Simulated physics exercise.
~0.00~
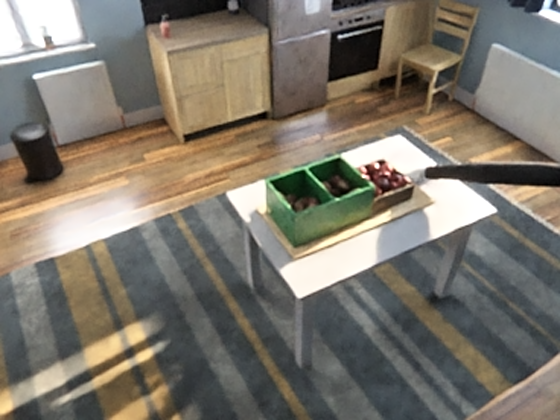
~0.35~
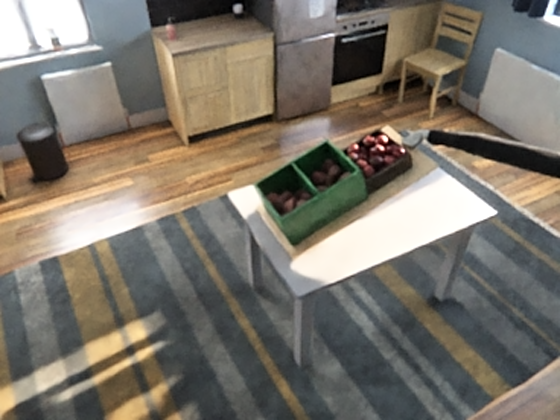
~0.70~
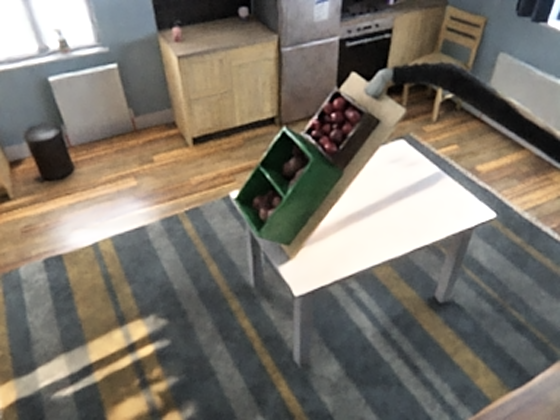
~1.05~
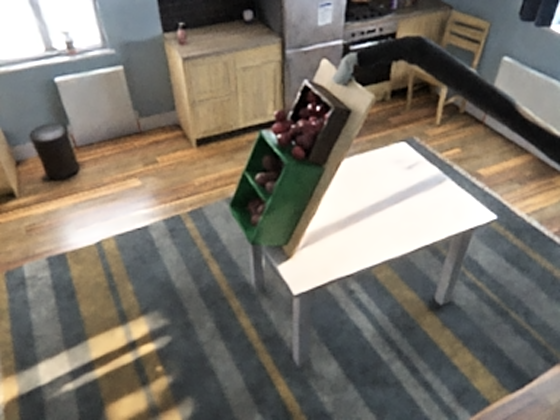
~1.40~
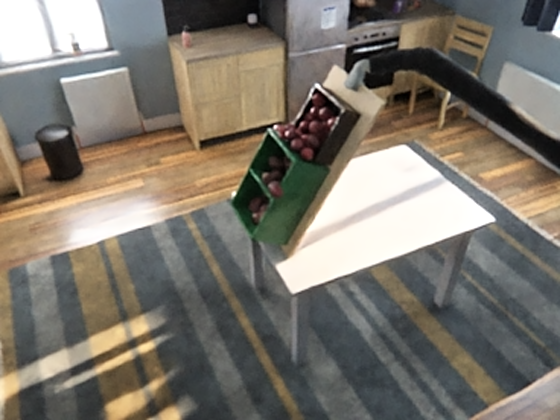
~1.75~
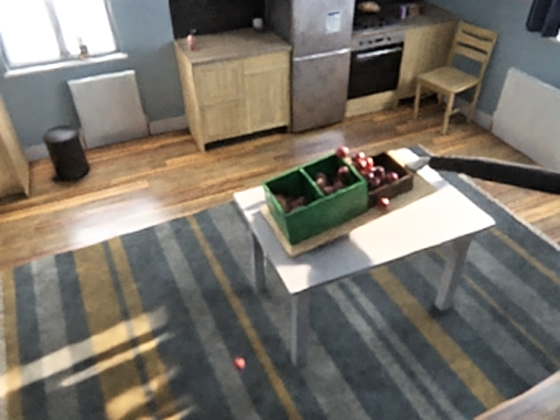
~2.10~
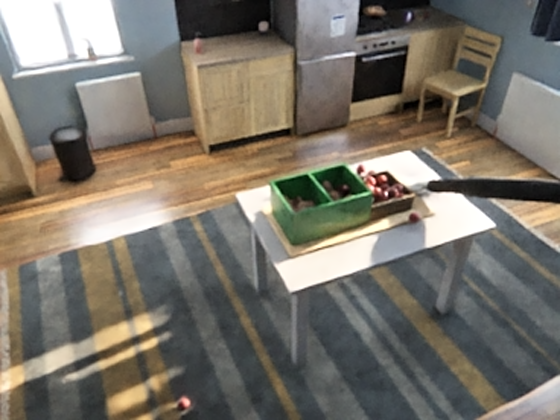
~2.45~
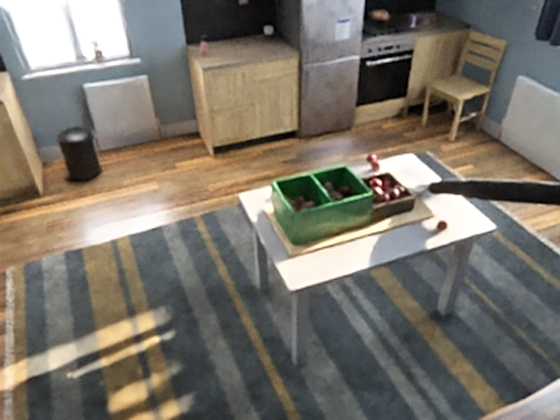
A bright kitchen with a wooden floor and a striped grey and yellow rug is seen from above, the view drifting slightly sideways. On a white table, a green divided box of dark red potatoes sits left of a dark box of red apples, both on a wooden board. A dark arm at the right levers the board up steeply, and it pivots on its left edge. The apples bunch towards the green box as the board leans, then it lowers flat. A few apples spill out, one dropping onto the rug and rolling out of view, while others rest on the tabletop and most stay boxed.
